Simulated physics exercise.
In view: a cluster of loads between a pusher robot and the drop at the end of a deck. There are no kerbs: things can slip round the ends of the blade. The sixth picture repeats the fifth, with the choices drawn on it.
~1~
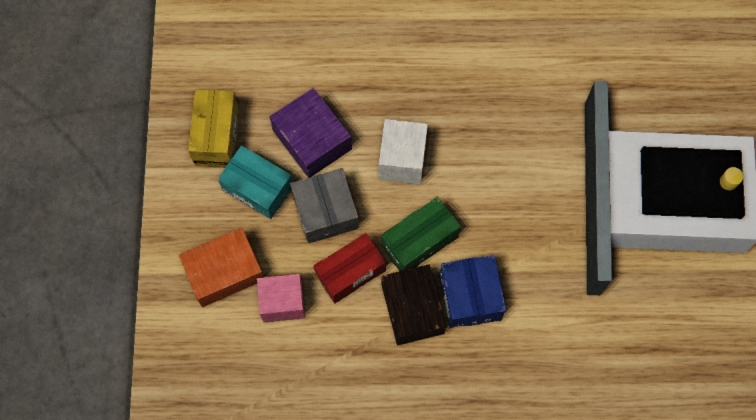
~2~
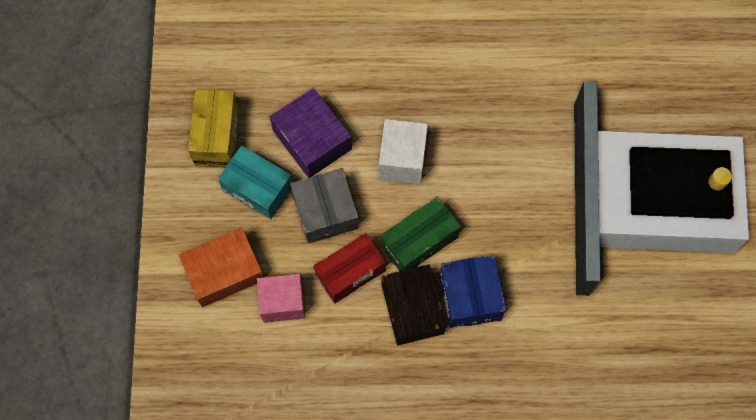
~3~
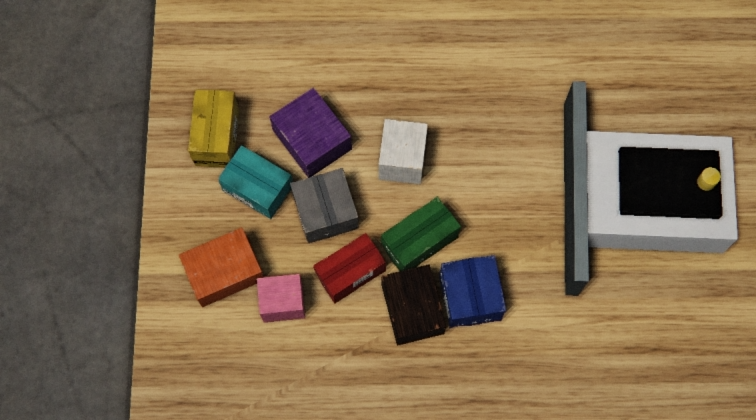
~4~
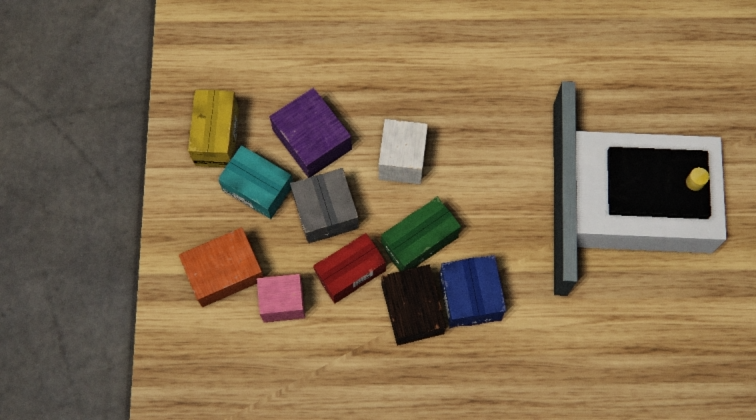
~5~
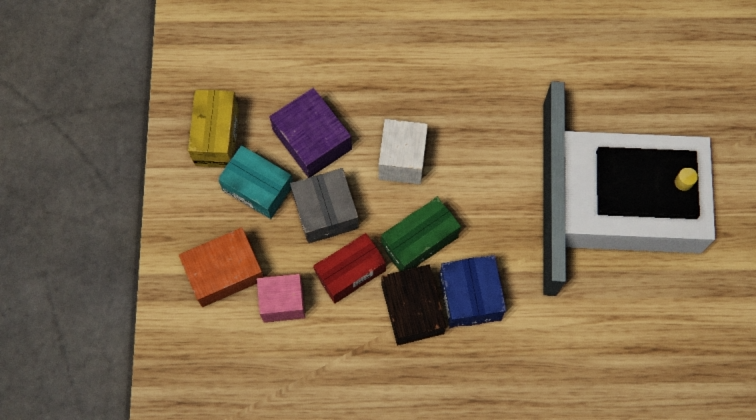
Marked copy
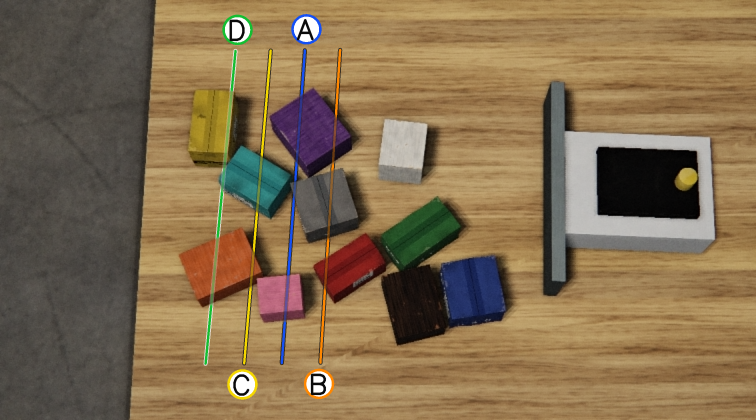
In this clip, a pusher robot with a wide flat blade moves slowly left across a wooden deck toward a cluster of colourful boxes, covering a short distance while the boxes stay still and untouched.
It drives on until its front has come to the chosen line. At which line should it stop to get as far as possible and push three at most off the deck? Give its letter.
Line D.
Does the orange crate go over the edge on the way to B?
By then, no.
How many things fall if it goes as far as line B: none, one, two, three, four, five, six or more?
By then, none.
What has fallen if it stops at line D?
The yellow parcel.
On the marked copy, A at (294, 200); B at (331, 200); C at (258, 200); D at (221, 200).
Following D. Soon after the start, robot (518, 182); black crate (352, 325); blue parcel (398, 301).
Later, robot (396, 183); yellow parcel (189, 115); turquoise parcel (202, 171).
In the end, robot (301, 184); yellow parcel over the edge; orange crate (137, 280); one fallen.
As for the rest, A is within the limit but short; B is within the limit but short; C is within the limit but short.
